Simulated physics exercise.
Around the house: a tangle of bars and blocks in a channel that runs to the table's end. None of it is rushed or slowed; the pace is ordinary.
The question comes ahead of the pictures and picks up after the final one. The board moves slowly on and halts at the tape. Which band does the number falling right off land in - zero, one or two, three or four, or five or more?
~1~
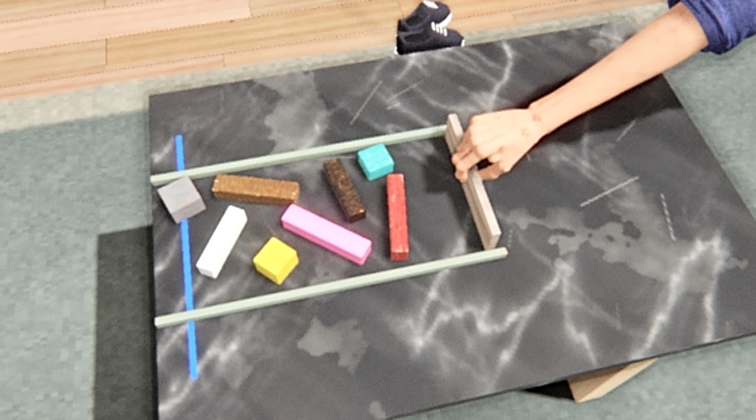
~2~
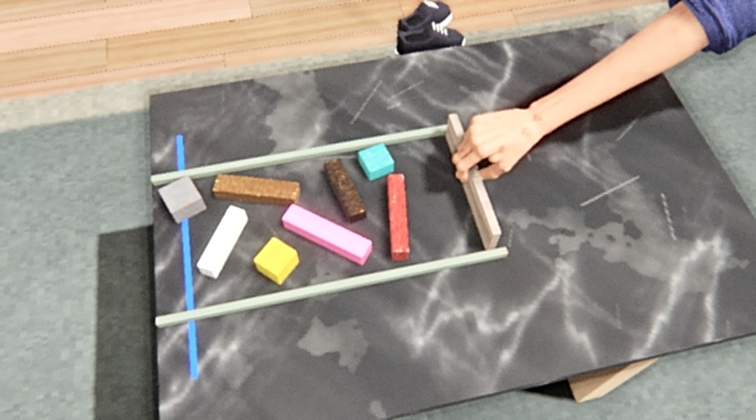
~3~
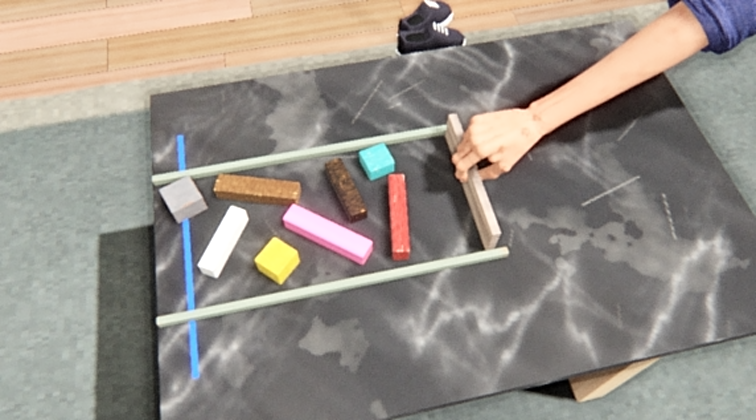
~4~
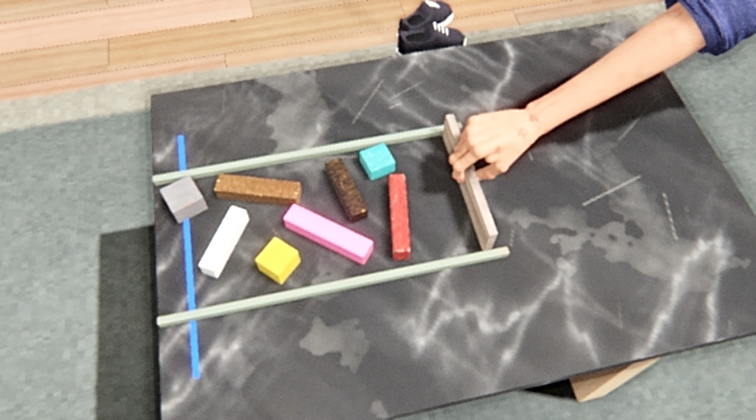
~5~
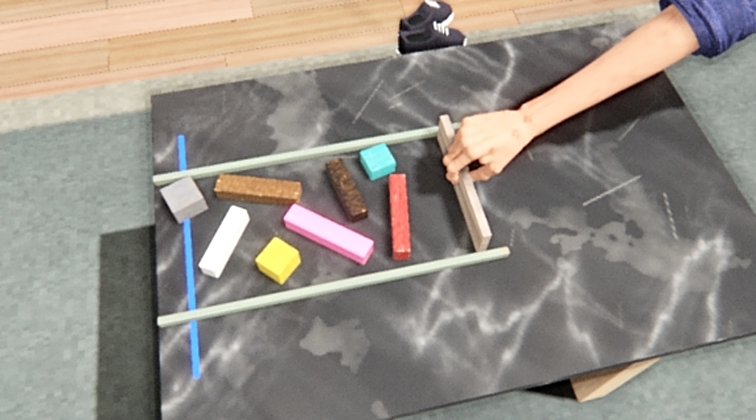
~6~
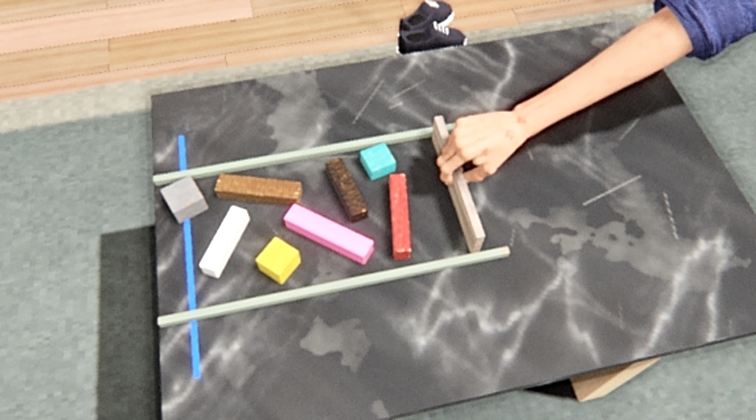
It lands in the five or more band.
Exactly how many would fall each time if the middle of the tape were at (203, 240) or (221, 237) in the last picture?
Counts: 4, 3.
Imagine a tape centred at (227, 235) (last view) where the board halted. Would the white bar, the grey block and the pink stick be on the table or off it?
The outcome is that the white bar goes down, the grey block goes down and the pink stick does not come off.
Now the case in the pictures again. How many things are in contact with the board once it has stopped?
Contact count: 2.
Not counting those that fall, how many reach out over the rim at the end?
Looks like 0 of them.
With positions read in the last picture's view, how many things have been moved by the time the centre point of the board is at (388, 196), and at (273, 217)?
Answer - first 2, then 8.
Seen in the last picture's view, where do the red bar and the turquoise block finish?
The red bar stops around (179, 259); the turquoise block around (170, 196).
A little later, none off yet; grey block at rest near (185, 199); white bar at rest near (225, 241); brown bar at rest near (259, 190).
Next, none off yet; grey block shifted about its own width near (158, 216); white bar shifted a little near (200, 252); brown bar shifted about its own width near (187, 201).
When it is over, the number that fall off is five or more; down, black bar, pink stick, yellow block, brown bar, white bar and grey block.
